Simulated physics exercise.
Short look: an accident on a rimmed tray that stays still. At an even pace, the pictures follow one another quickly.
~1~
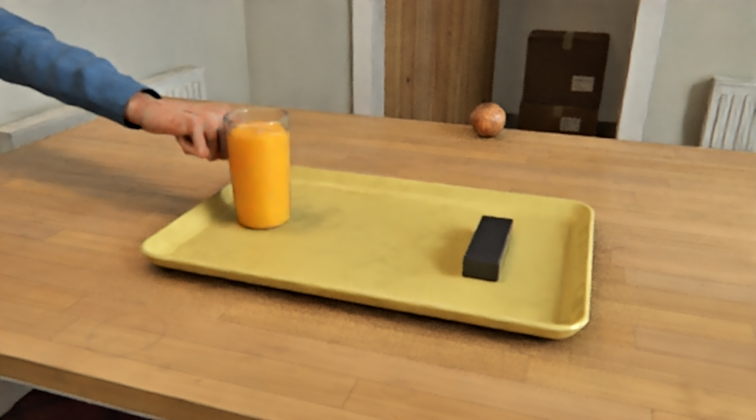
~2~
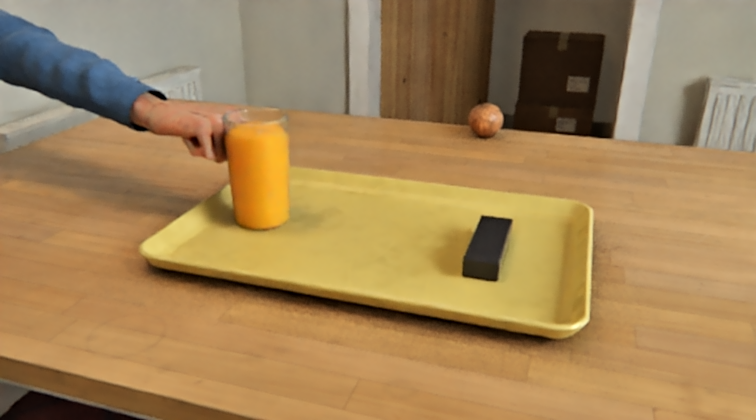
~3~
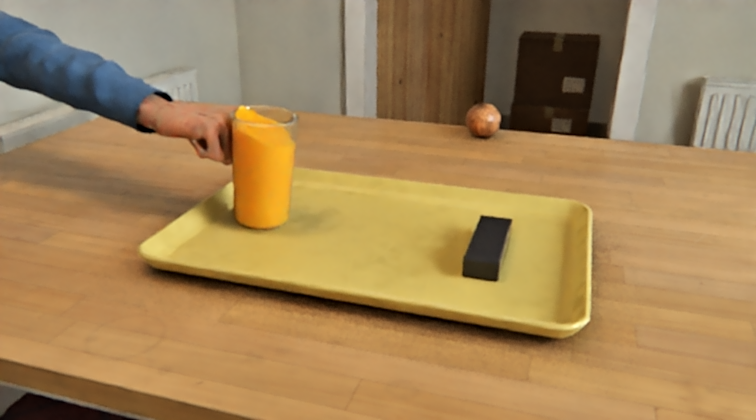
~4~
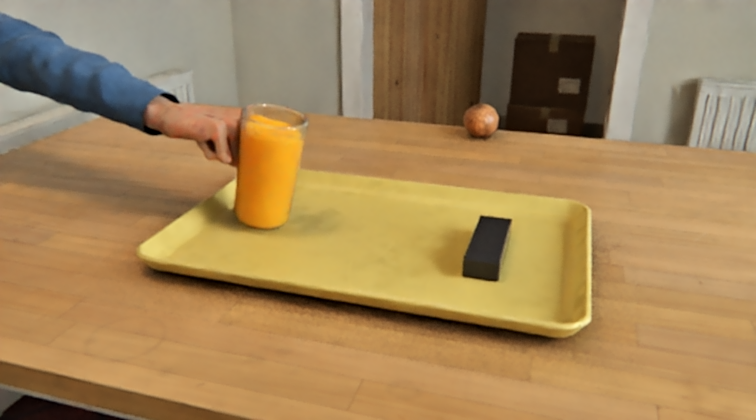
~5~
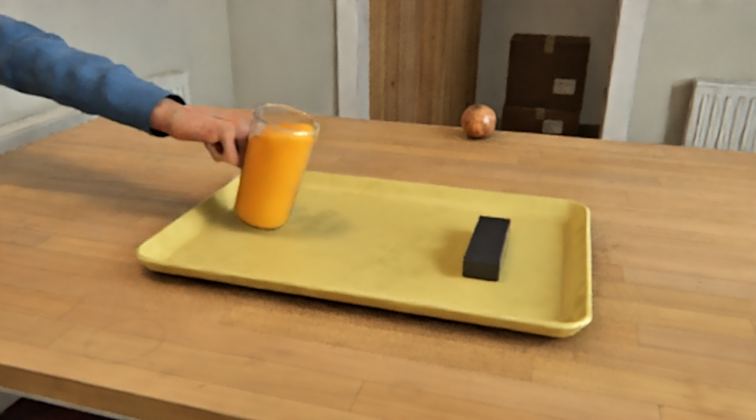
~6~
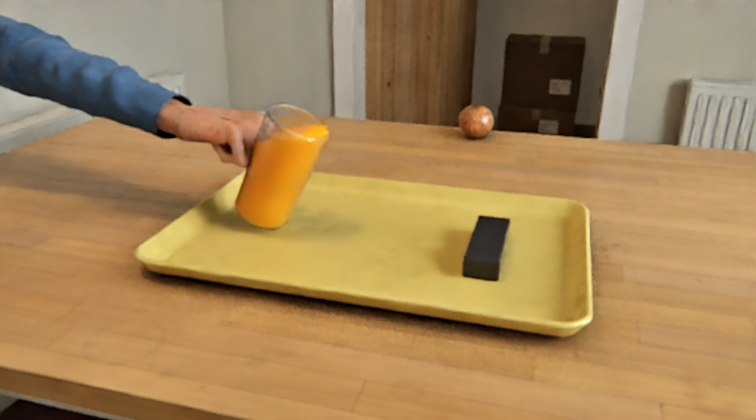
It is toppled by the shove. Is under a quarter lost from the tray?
The liquid lost off the tray stays under a quarter.
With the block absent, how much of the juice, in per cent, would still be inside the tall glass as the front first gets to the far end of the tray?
About 60 %.
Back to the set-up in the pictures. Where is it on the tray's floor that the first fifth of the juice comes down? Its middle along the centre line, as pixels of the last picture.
Touchdown, mid-line: Approx. (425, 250).
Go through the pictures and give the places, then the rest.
The first frame shows tilt 0°; right rim (284, 120); surface from (235, 126) to (285, 131); the tray's far rim is at (589, 257); a block is fixed to the tray further along.
The second frame shows tilt 0°; right rim (283, 120); surface from (233, 126) to (284, 131).
The third frame shows tilt 6°; right rim (293, 123); surface from (240, 110) to (292, 139).
The fourth frame shows tilt 12°; right rim (304, 126); surface from (250, 115) to (302, 135).
The fifth frame shows tilt 18°; right rim (315, 132); surface from (255, 139) to (315, 129).
The sixth frame shows tilt 25°; right rim (325, 138); surface from (260, 147) to (326, 129); 1 per cent is over the edge.
A moment on, the tall glass is falling and 99 per cent is in the glass, 1 on the tray and 0 above or beyond its rim.
Next, the tall glass lies on its side and 87 per cent is in the glass, 7 on the tray and 6 above or beyond its rim.
Then the tall glass lies on its side and 50 per cent is in the glass, 32 on the tray and 18 above or beyond its rim.
Later the tall glass lies on its side and 26 per cent is in the glass, 62 on the tray and 13 above or beyond its rim.
At rest 89 per cent is held by tray and glass, 11 is off the tray.
